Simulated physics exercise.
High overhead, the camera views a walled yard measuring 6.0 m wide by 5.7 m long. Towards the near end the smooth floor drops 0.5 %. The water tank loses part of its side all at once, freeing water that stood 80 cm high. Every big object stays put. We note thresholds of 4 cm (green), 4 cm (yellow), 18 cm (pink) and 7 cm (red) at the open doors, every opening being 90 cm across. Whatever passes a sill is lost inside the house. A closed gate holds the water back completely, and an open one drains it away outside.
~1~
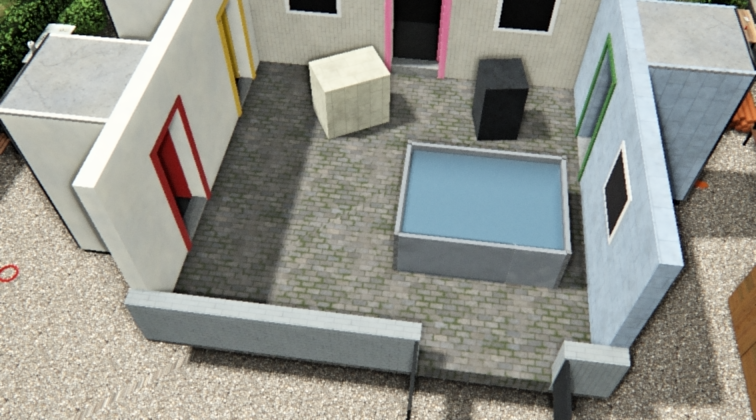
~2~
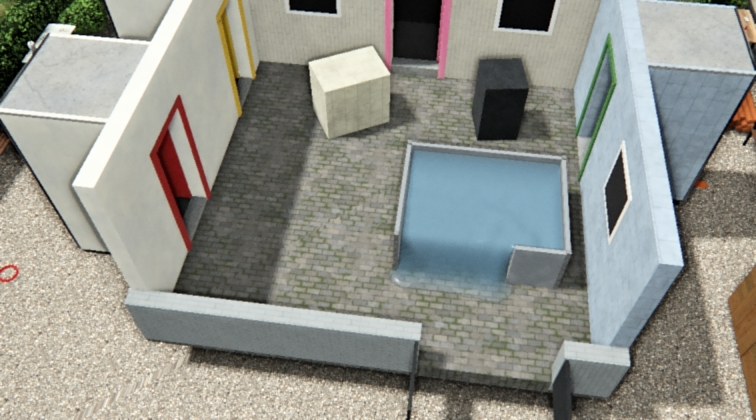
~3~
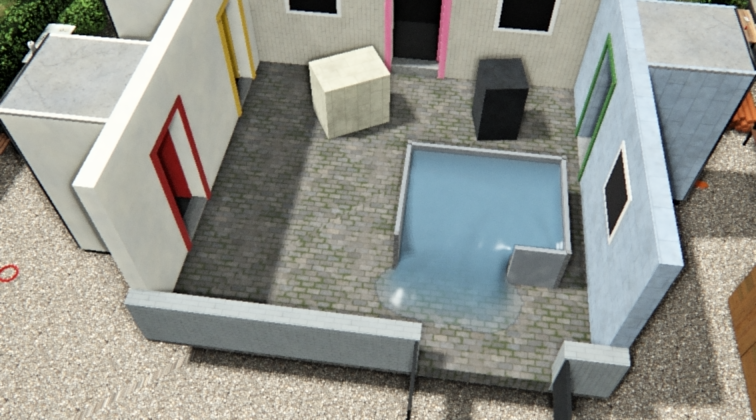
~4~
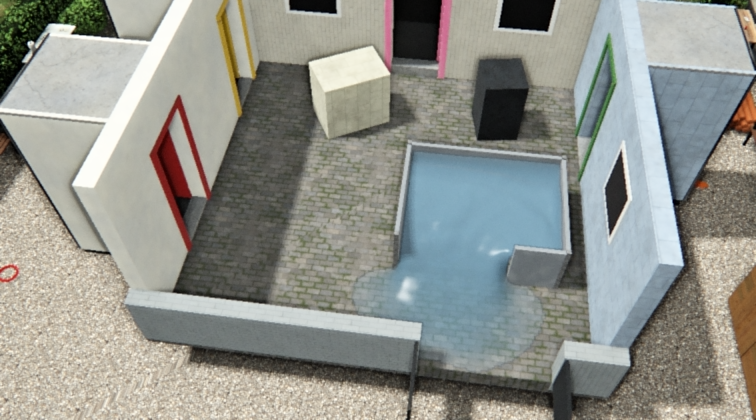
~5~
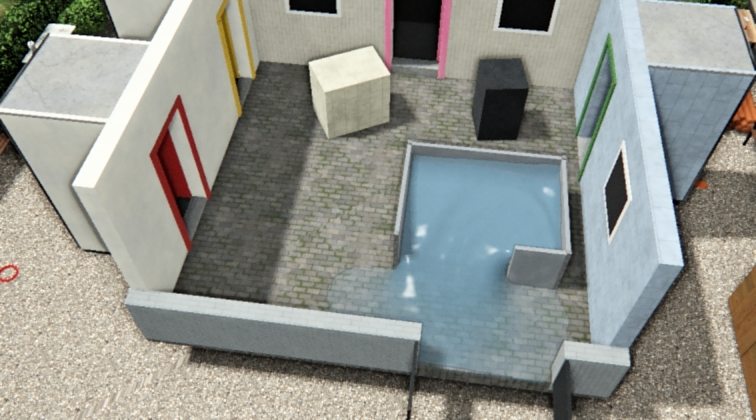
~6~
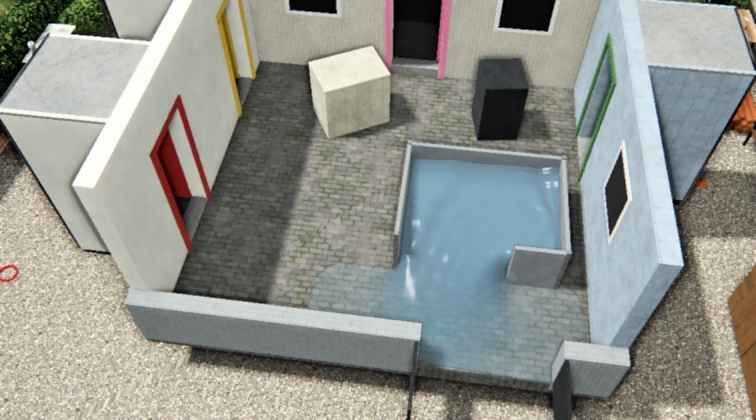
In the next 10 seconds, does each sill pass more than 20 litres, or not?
The green door does not. The yellow door does. The pink door does not. The red door does.
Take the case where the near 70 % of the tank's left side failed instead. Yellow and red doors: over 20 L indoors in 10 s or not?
Yellow beyond, red beyond.
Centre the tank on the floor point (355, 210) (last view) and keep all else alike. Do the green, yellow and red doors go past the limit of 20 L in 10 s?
Green: Too much; yellow: Too much; red: Too much.
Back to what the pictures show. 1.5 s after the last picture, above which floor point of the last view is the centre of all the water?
The water's centre sits at about (416, 263).
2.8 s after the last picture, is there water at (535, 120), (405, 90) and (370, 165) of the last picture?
The first point is not yet hit, the second is not yet hit and the third is not yet hit.
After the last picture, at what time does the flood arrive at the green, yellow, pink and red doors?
Green = 9.0 s, yellow = 2.6 s, pink = 4.5 s, red = 1.4 s.
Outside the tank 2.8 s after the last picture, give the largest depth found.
Roughly 23 cm.
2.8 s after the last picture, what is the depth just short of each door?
Depths in cm: Green 0, yellow 3, pink 0, red 14.
Then, 0.7 s after the last picture water covers 20 % of the floor and is deepest (51 cm) near (405, 335); green door not reached, yellow door not reached, pink door not reached, red door not reached.
Then, 1.5 s after the last picture water covers 30 % of the floor and is deepest (36 cm) near (164, 317); green door not reached, yellow door not reached, pink door not reached, red door 11 cm at the sill, 0 L in.
Then, 2.8 s after the last picture water covers 40 % of the floor and is deepest (23 cm) near (164, 317); green door not reached, yellow door 3 cm at the sill, 0 L in, pink door not reached, red door 14 cm at the sill, 34 L in.
Then, 5.3 s after the last picture water covers 65 % of the floor and is deepest (14 cm) near (267, 70); green door not reached, yellow door 4 cm at the sill, 0 L in, pink door 2 cm at the sill, 0 L in, red door 8 cm at the sill, 57 L in.
Then, 9.3 s after the last picture water covers 90 % of the floor and is deepest (8 cm) near (562, 96); green door 2 cm at the sill, 0 L in, yellow door 7 cm at the sill, 38 L in, pink door 3 cm at the sill, 0 L in, red door 4 cm at the sill, 59 L in.
